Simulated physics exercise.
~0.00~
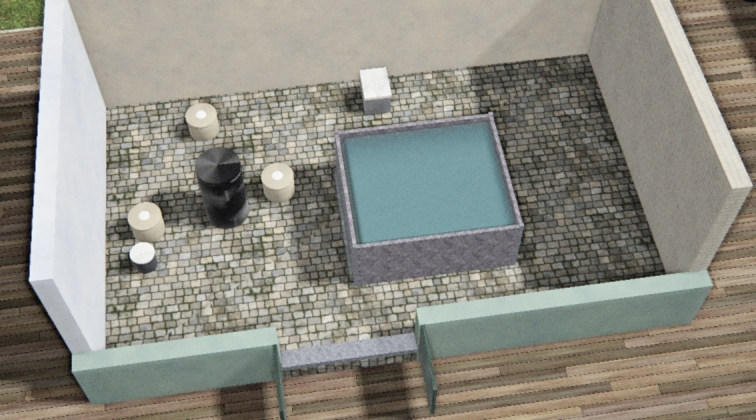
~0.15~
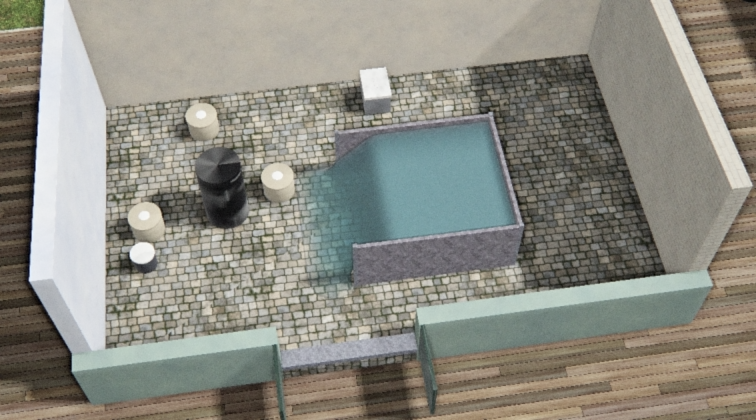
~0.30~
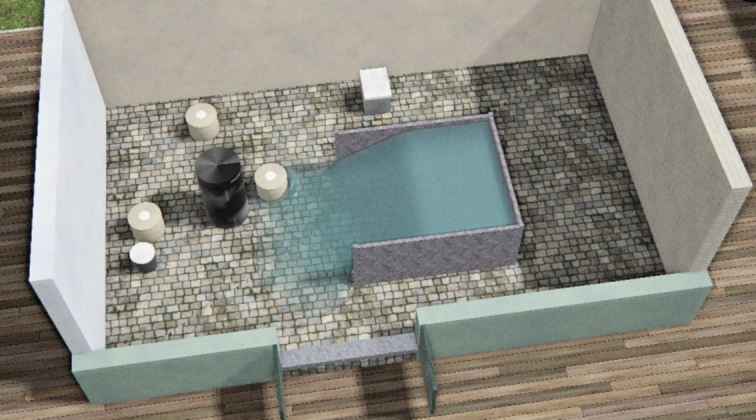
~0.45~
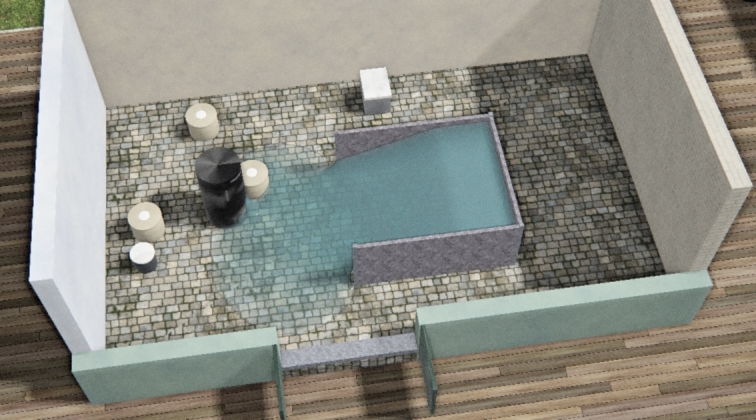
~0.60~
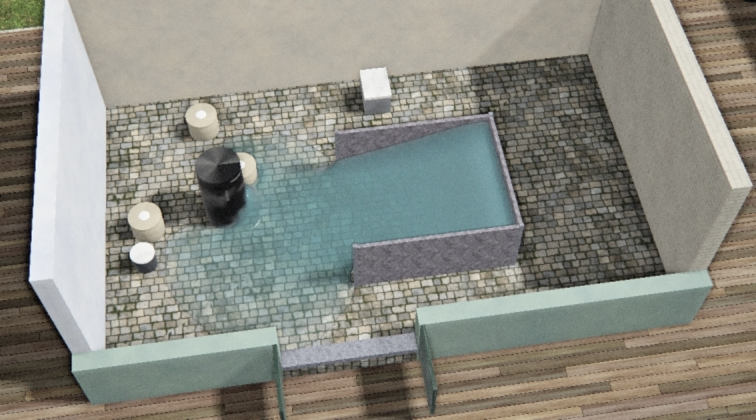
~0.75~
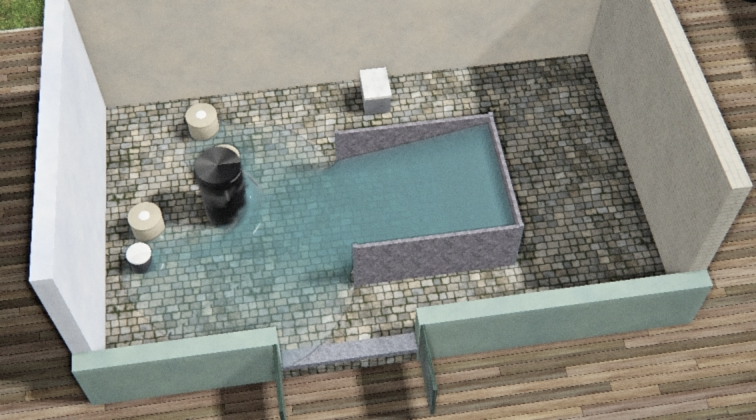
Water poured out of a square tank when its left wall gave way, spreading left across the stone-paved yard and pushing the nearest pale tub back behind a dark barrel, while most other objects barely moved.
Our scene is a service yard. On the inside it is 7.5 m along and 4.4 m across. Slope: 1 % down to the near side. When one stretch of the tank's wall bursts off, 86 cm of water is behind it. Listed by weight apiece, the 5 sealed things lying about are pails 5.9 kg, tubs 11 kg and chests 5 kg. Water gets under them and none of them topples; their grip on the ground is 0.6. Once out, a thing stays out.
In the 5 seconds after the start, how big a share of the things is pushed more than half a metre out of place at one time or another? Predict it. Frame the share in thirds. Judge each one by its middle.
A high fraction is pushed that far, two thirds or more of them.
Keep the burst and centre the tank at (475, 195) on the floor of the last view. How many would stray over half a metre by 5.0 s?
The count would be 5.
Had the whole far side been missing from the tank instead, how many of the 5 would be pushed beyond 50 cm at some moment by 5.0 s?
So the tally would be 4.
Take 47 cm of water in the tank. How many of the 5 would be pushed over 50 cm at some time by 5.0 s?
In that case the number is 4.
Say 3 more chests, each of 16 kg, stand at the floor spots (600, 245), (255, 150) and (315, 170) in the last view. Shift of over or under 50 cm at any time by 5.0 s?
In order: Within it, beyond it, beyond it.
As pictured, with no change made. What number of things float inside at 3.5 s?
At that time the total is 4.
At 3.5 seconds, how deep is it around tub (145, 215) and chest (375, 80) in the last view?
About 25 and 3 cm.
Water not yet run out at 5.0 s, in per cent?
I'd say some 94 percent hasn't gone yet.
After 1.1 s 1 of 5 are over 50 cm from their spots; 1 afloat.
After 2.2 s 3 of 5 are over 50 cm from their spots; 4 afloat.
After 3.5 s 3 of 5 are over 50 cm from their spots; 4 afloat.
After 5.0 s 5 of 5 are over 50 cm from their spots, and 5 have been at some point; 5 afloat.
